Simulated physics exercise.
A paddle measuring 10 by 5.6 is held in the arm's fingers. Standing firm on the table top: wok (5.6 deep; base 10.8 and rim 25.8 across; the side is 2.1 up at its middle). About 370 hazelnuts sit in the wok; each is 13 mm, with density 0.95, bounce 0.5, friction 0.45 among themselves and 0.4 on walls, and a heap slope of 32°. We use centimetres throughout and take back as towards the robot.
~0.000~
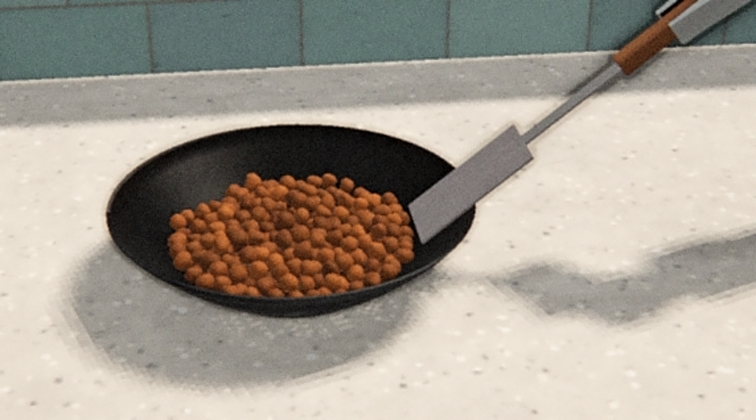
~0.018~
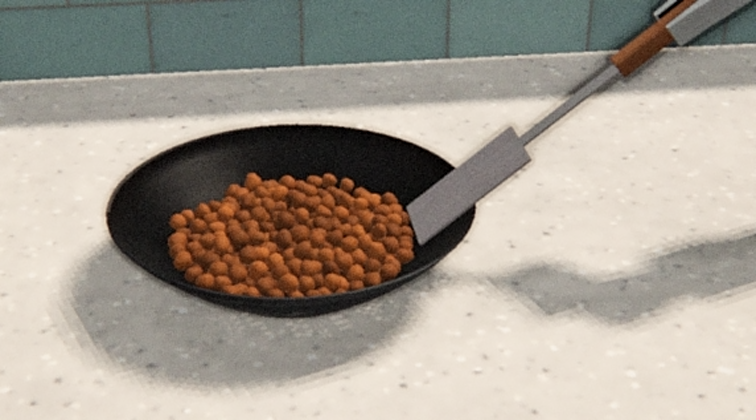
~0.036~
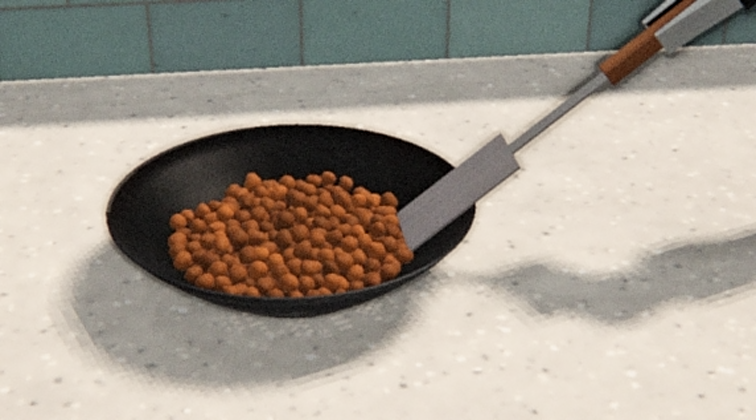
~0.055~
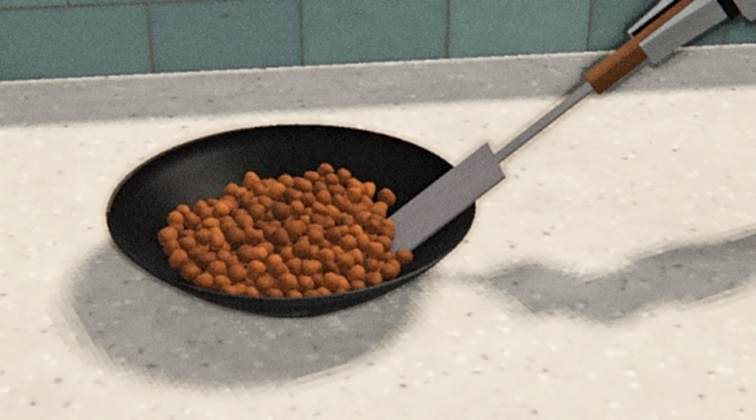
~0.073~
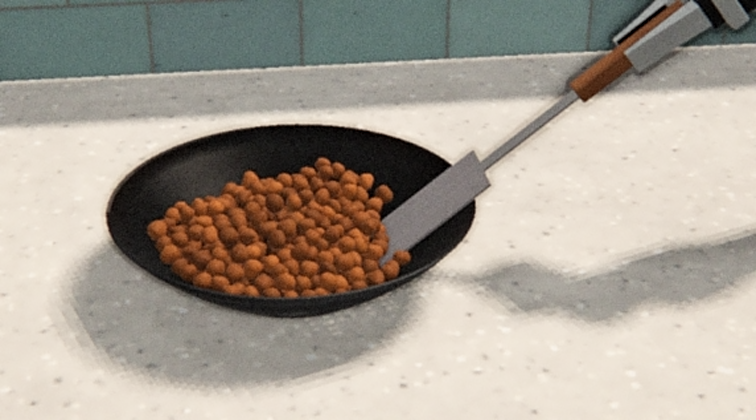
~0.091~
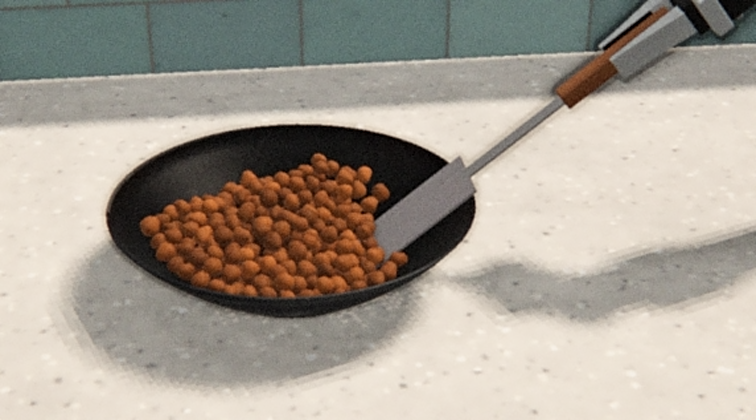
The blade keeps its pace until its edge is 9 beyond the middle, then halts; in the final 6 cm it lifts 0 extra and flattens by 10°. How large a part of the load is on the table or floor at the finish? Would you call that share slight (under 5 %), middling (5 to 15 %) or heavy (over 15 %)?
It is middling.
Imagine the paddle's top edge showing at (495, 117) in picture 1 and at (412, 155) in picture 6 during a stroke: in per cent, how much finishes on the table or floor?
Off the vessel, on the table or floor: Some 25 percent.
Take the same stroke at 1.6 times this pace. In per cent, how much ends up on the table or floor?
20 %.
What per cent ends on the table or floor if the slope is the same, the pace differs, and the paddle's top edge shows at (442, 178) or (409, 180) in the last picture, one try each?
Roughly 15 per cent, then roughly 30 per cent.
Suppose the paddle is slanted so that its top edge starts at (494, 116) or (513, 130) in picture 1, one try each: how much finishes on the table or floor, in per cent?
First try roughly 10 percent, second try roughly 10 percent.
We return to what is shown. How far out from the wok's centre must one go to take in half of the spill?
Roughly 20 cm from the middle.
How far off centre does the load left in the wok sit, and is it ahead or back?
Ahead, by around 3.5 cm.
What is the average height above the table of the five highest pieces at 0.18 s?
They are some 5 cm up.
After 0.18 s, sloping 39°, highest piece 5 above the table; 370 in the wok.
After 0.28 s, sloping 35°, highest piece 6 above the table; 370 in the wok.
After 0.52 s, sloping 29°, highest piece 7 above the table; 341 in the wok, 25 on the table or floor, 4 on the blade or in flight.
After 1.57 s, sloping 29°, highest piece 7 above the table; 340 in the wok, 30 on the table or floor.
At rest, 340 in the wok, 30 on the table or floor. That is 8 % on the table or floor.
